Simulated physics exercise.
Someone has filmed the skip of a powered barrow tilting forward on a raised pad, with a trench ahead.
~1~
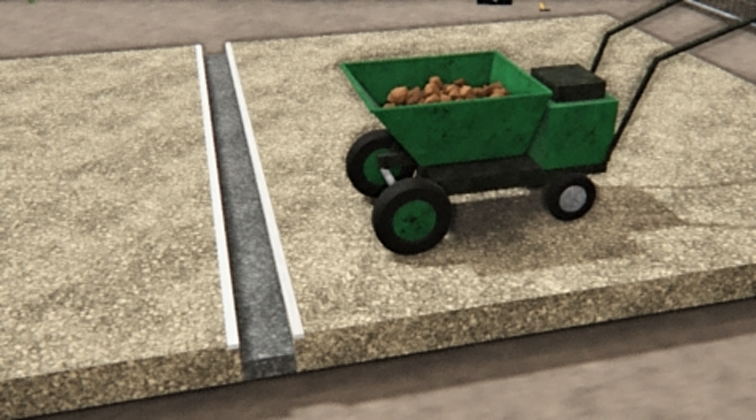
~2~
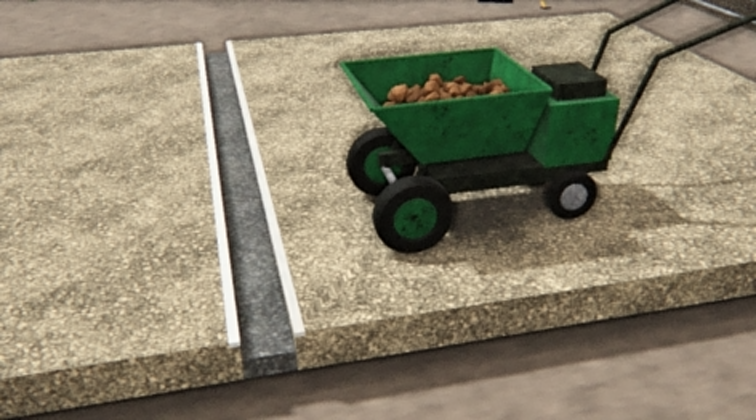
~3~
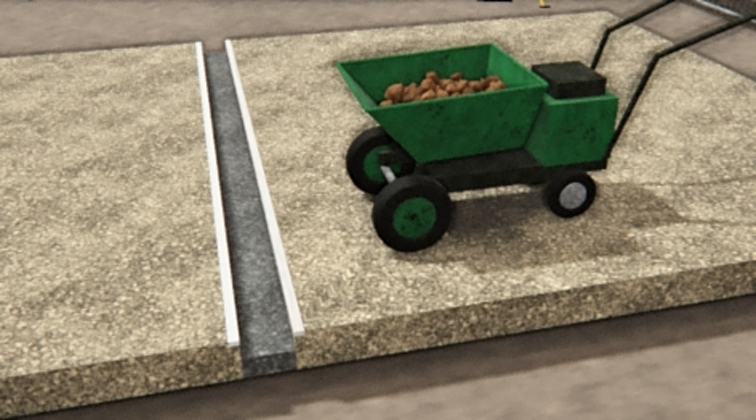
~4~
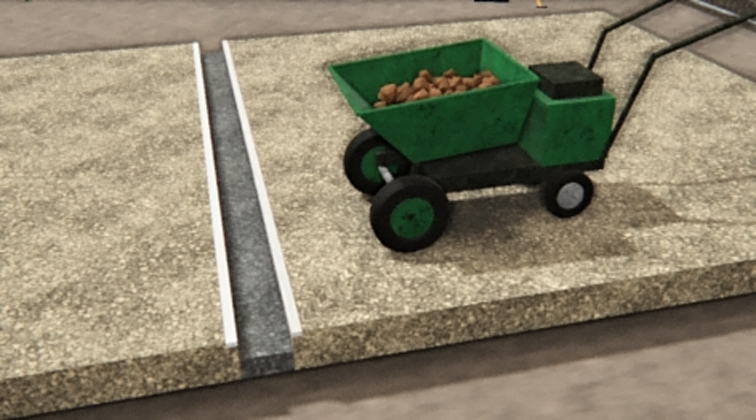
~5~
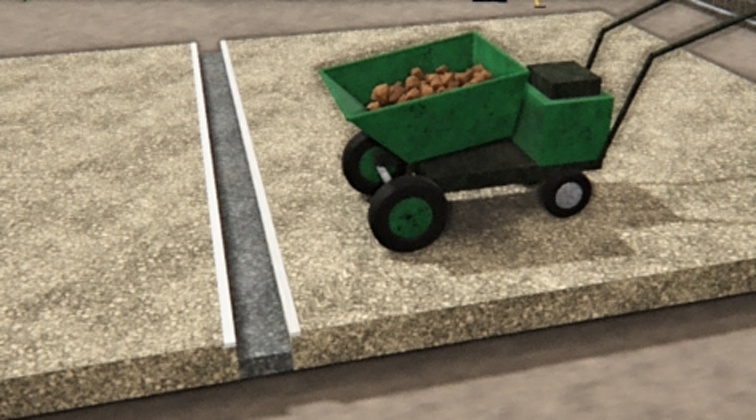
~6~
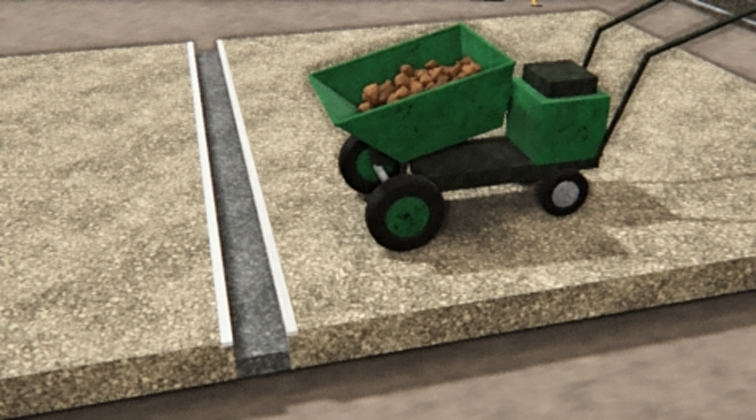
The green skip of a small powered barrow, loaded with brown lumps, sits level on a raised gravelly pad, to the right of a narrow, white-edged trench. It then tilts slightly forward to the left, its back rising away from the body, while the wheels stay almost in place.
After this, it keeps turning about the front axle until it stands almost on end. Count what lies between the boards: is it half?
Between the edges lies over half of the load.
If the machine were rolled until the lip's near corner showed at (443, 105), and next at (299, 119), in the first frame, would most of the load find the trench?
At the first place the smaller part, at the second the smaller part.
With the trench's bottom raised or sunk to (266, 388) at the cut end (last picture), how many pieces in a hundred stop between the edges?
It comes to 90 per cent or so.
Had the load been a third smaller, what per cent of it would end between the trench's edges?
About 80 per cent.
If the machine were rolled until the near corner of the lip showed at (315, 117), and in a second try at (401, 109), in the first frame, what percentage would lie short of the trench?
Roughly 0 per cent, and 30 per cent.
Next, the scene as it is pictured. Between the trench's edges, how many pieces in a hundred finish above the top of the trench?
It comes to 40 per cent or so.
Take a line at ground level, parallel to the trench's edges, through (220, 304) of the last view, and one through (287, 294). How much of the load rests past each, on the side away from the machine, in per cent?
In turn 10 and 80 in a hundred.
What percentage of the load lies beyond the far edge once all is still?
Roughly 10 in a hundred.
Just after the last frame, skip tipped steeply; every one in the skip.
A moment on, skip tipped right over; the larger part in the skip; just a few short of the trench; about a tenth in or heaped over the trench; just a few falling.
Further on, skip tipped right over; roughly a quarter in the skip; about a tenth short of the trench; roughly two thirds in or heaped over the trench; about a tenth beyond it.
When it is over, skip tipped right over; about a tenth in the skip; about a tenth short of the trench; roughly two thirds in or heaped over the trench; about a tenth beyond it.
